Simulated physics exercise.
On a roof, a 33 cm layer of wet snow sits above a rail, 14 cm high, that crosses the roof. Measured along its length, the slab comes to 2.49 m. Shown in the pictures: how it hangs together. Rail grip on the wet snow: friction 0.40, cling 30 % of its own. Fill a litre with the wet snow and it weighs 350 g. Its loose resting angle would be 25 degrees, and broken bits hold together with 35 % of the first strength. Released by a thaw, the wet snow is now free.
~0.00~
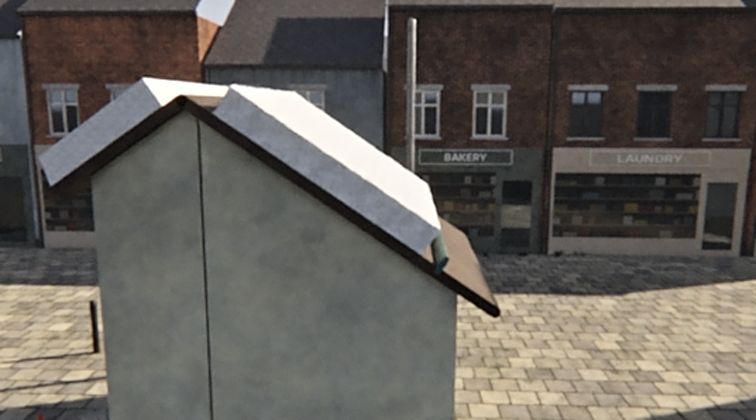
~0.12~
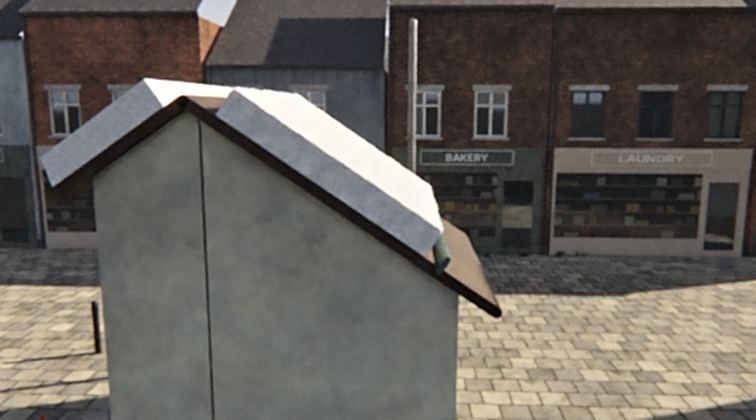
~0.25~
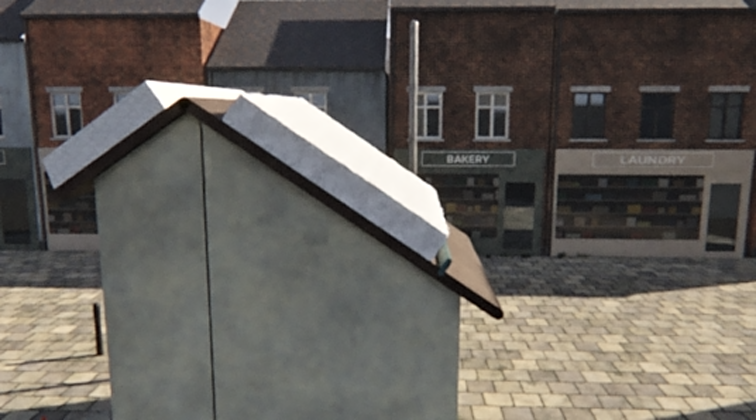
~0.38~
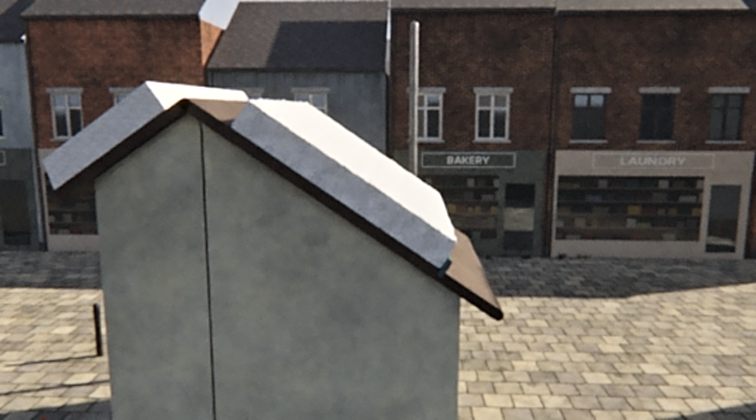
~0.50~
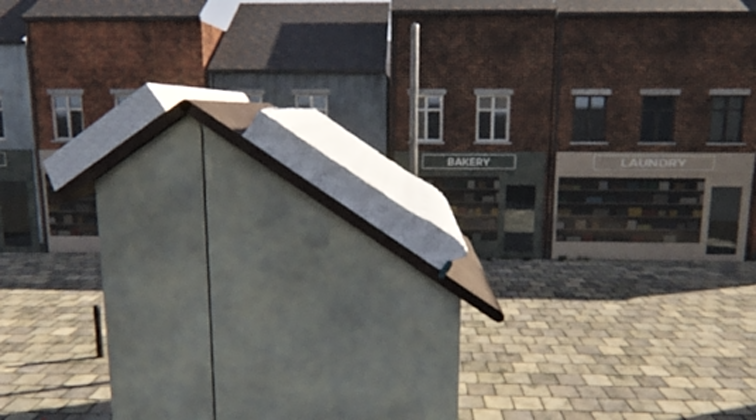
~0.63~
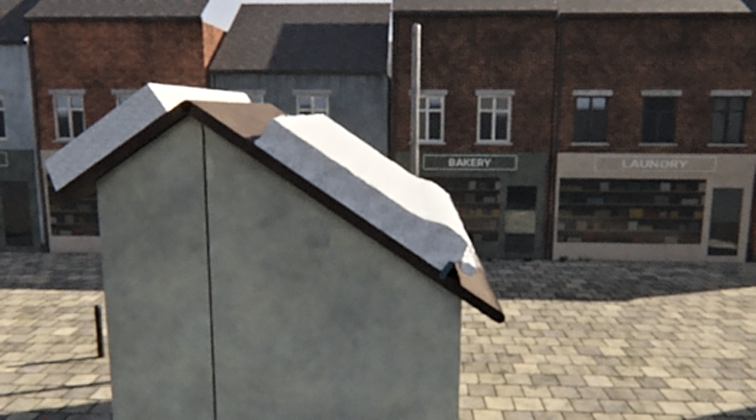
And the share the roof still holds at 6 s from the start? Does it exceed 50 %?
No.
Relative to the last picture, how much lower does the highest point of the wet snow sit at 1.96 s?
The gap comes to about 0.7 metres.
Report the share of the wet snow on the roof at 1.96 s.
Close to 60 percent.
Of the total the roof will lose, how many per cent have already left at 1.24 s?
20 per cent.
After 1.24 s, 87 % of the snow is on the roof.
After 1.96 s, 58 % of the snow is on the roof.
After 2.68 s, 44 % of the snow is on the roof.
After 3.40 s, 40 % of the snow is on the roof.
After 6.00 s, at the end, 39 % of the snow is on the roof.
